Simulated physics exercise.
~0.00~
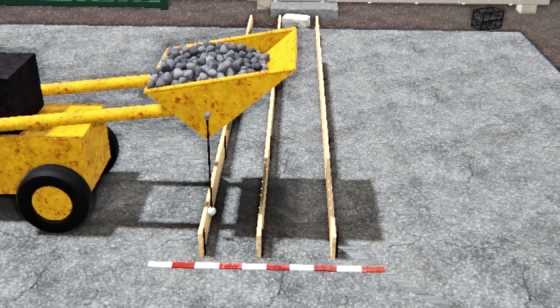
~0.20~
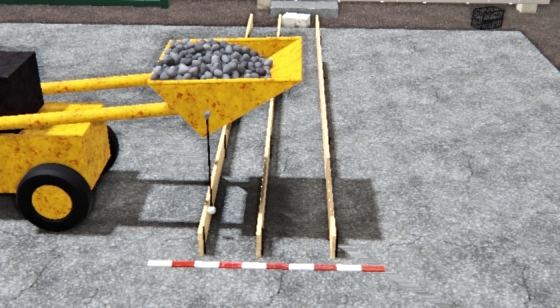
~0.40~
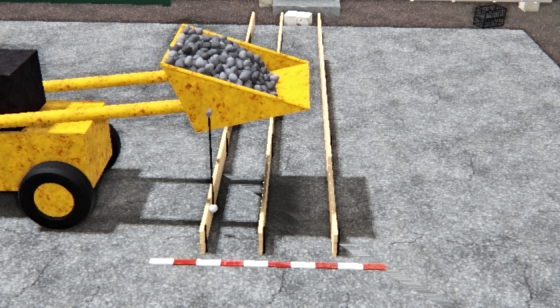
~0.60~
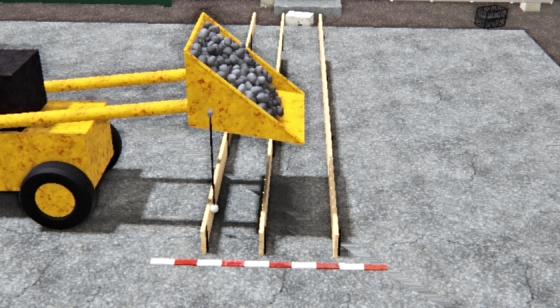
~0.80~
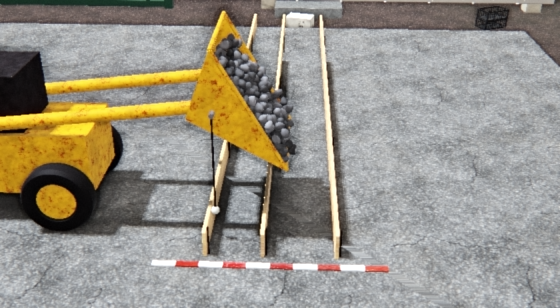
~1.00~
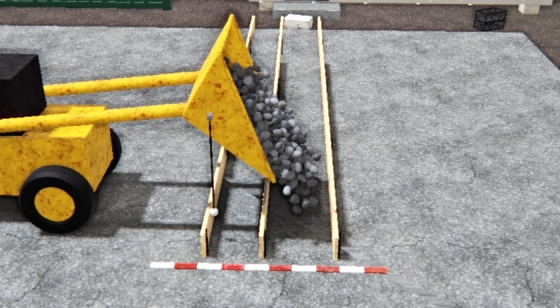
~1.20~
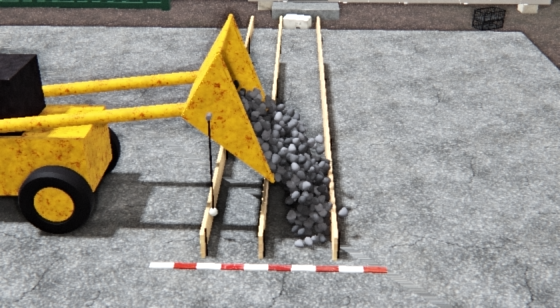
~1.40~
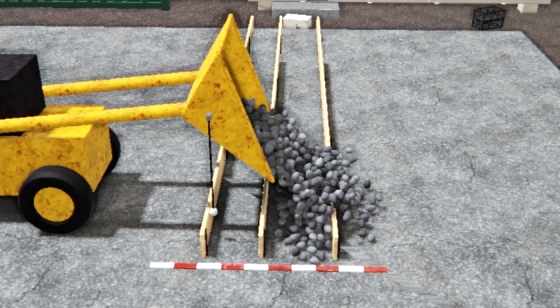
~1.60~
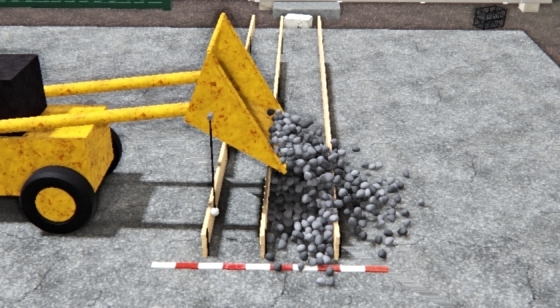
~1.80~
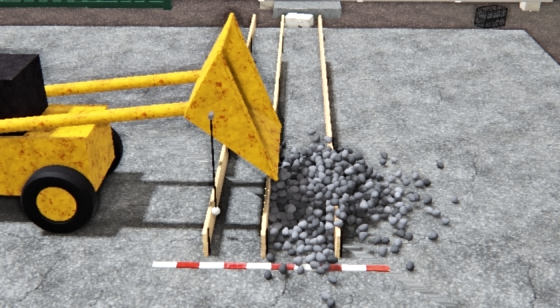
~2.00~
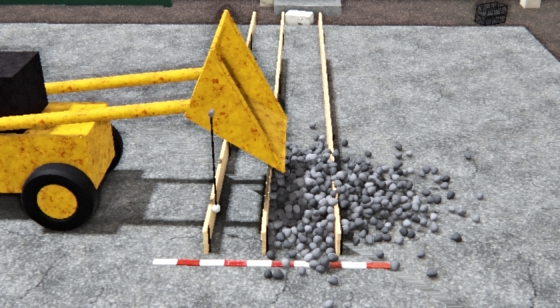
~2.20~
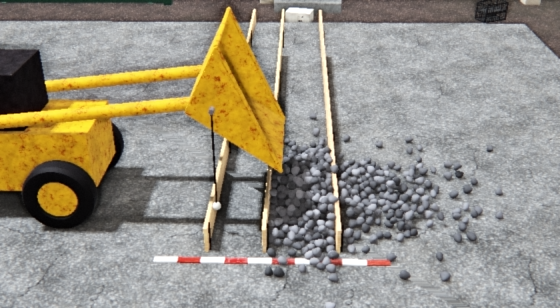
A yellow loader with black wheels stands at the left of a grey paved yard, seen from above and to the side, its raised bucket heaped with grey stones. Three wooden boards lie side by side beneath and beyond the bucket, with a red and white staff across their near ends. The bucket tips steeply forward, and the stones slide out over its lip. They pour between the middle and right boards, then spill past the right one. The bucket jerks slightly back and forth, and ends empty above a wide scatter of stones.
